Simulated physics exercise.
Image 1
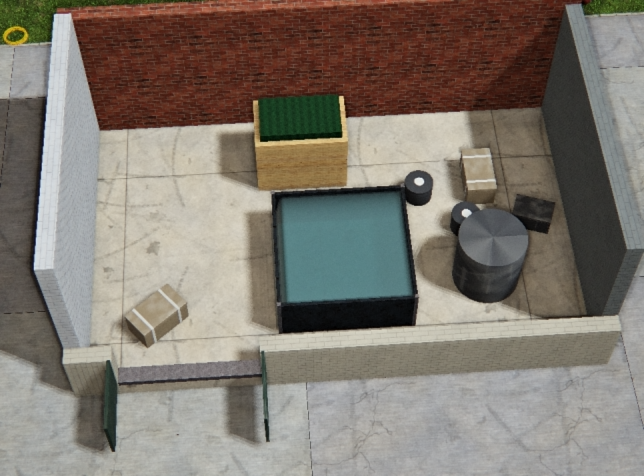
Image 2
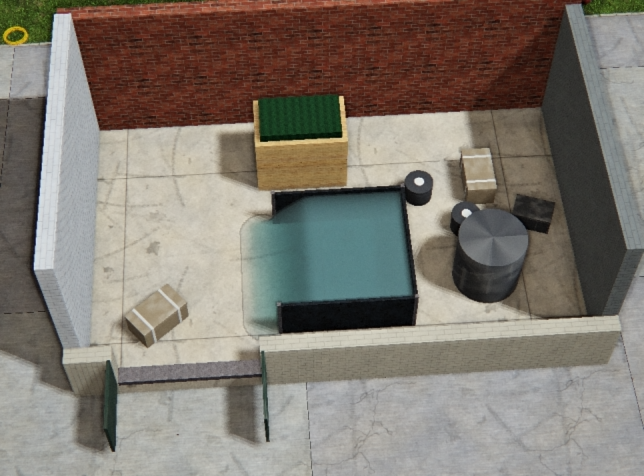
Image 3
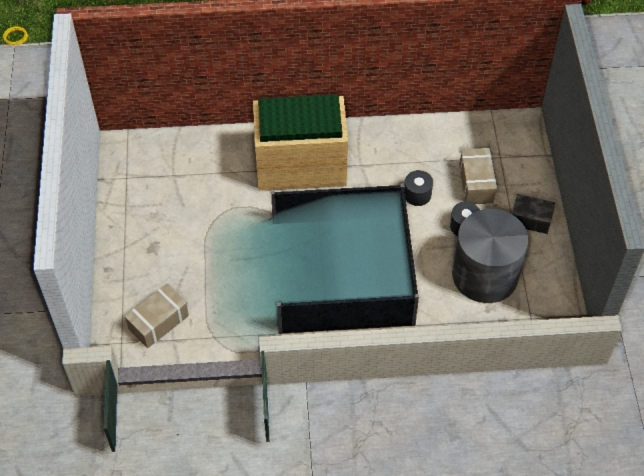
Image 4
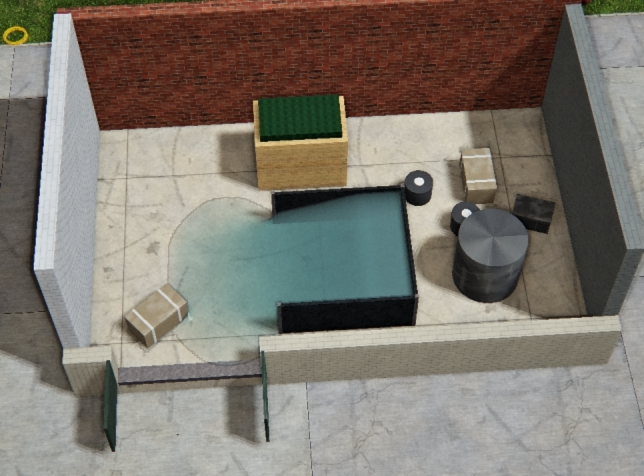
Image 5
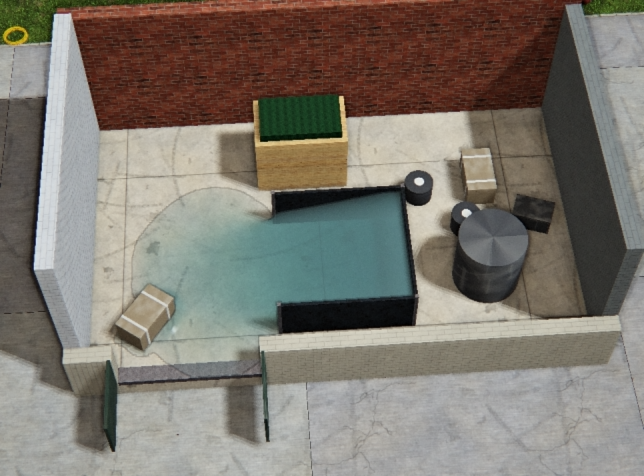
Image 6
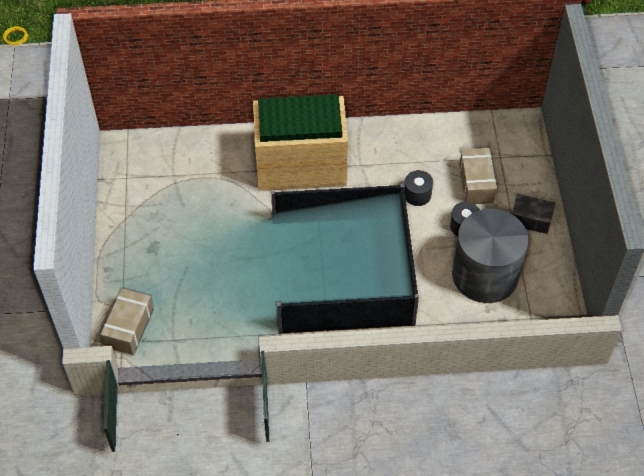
In a walled yard, water spreads left from an open-sided tank and pushes a trunk slightly left.
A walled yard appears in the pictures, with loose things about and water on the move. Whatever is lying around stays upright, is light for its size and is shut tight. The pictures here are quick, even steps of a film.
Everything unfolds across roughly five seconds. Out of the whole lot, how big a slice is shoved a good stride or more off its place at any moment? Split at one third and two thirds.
A slice smaller than one third.
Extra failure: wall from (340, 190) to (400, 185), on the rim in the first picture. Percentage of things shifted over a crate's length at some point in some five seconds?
Near 40 in a hundred.
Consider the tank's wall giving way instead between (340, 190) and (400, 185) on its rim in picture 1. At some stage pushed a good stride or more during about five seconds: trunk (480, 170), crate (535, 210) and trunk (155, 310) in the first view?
Outcome by item - short of that distance / displaced that far / short of that distance.
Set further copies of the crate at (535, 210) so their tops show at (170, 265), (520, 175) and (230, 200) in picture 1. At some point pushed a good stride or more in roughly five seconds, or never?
So, in order, the copies go a long way, nowhere much, a long way.
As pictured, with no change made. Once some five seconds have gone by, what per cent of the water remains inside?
About 74 percent.
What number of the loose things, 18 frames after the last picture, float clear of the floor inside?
Tally: 1.
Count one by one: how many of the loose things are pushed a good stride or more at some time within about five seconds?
By my reckoning the answer is 1.
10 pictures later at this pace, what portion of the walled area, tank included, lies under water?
That works out to about 45 in a hundred.
A moment on, 1 of 5 are well off their spots; 1 afloat.
Next, 1 of 5 are well off their spots; 1 afloat.
Later, 1 of 5 are well off their spots; 1 afloat.
In the end, 1 of 5 are well off their spots, and 1 have been at some point; 0 afloat.
